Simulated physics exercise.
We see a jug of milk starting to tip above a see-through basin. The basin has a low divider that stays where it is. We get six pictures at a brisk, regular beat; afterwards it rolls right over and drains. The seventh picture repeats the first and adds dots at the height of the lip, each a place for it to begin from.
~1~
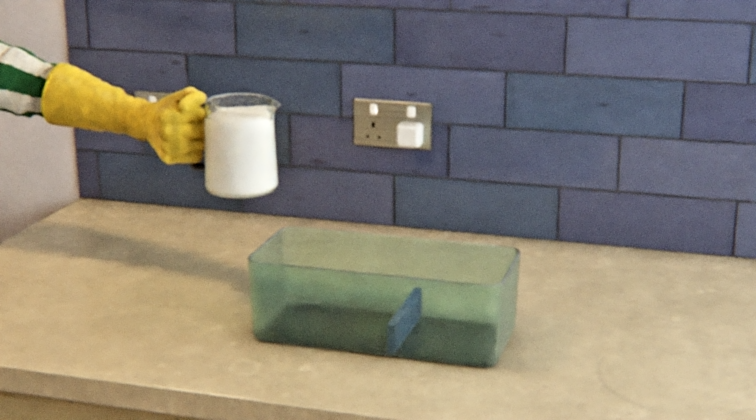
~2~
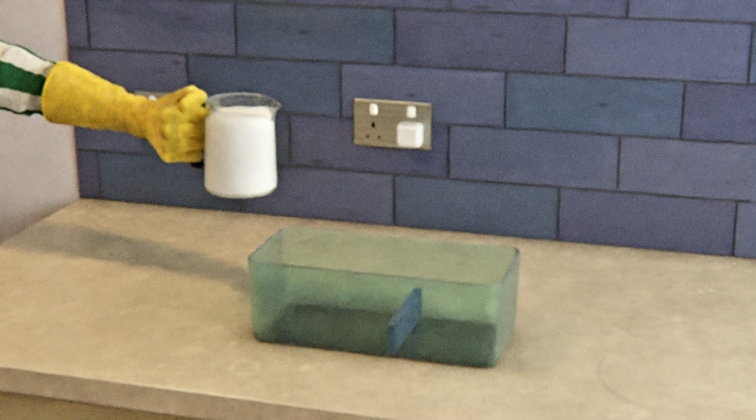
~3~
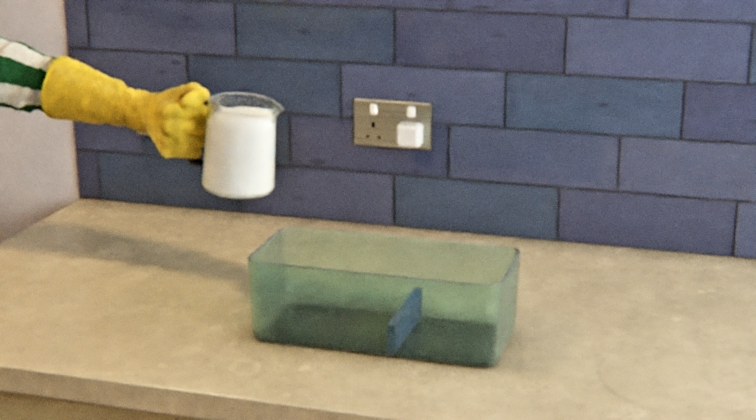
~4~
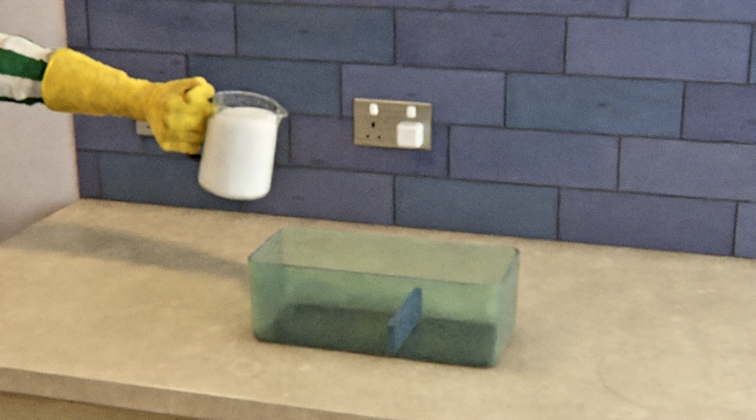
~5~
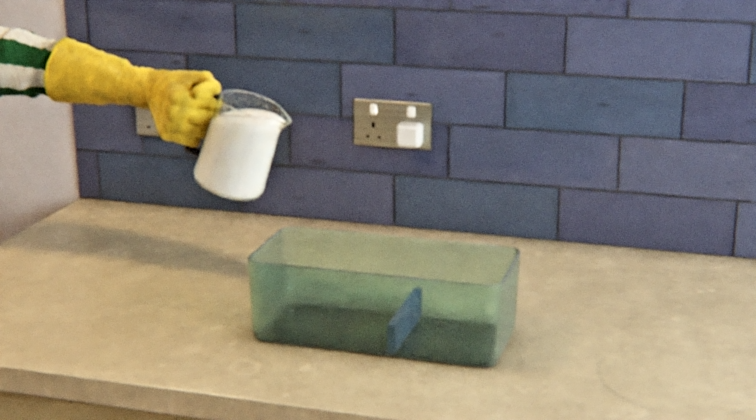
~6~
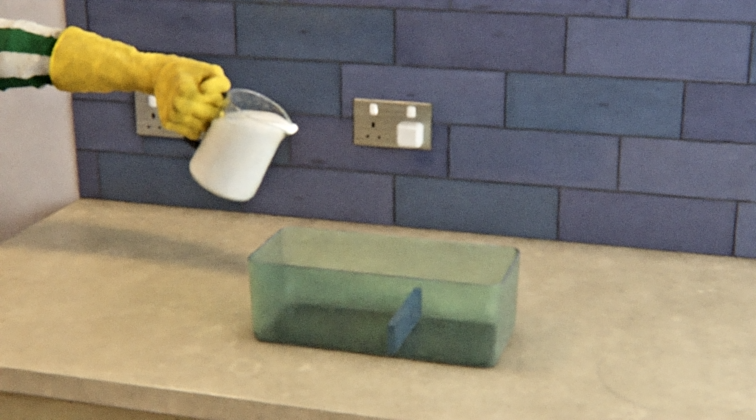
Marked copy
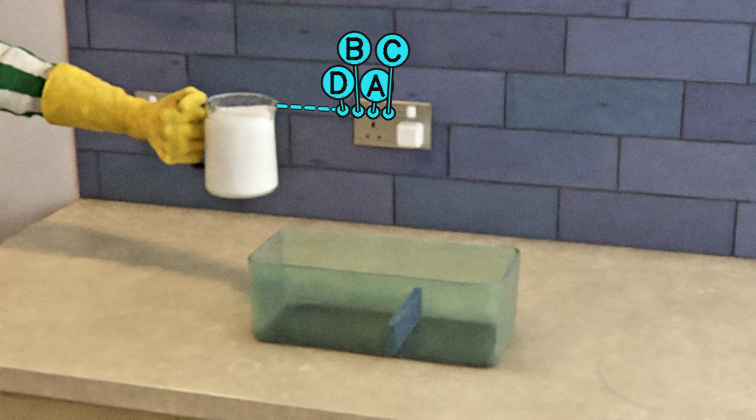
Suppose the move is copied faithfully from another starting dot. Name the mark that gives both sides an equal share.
D beats the others.
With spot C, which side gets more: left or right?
More ends on the right.
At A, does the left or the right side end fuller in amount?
More ends on the right.
On the marked copy, A at (373, 112); B at (357, 111); C at (388, 113); D at (342, 110).
For spot A, about 5 % ends left of the wall and 94 % right of it.
For spot B, about 19 % ends left of the wall and 80 % right of it.
For spot C, about 4 % ends left of the wall and 95 % right of it.
For spot D, about 46 % ends left of the wall and 53 % right of it.
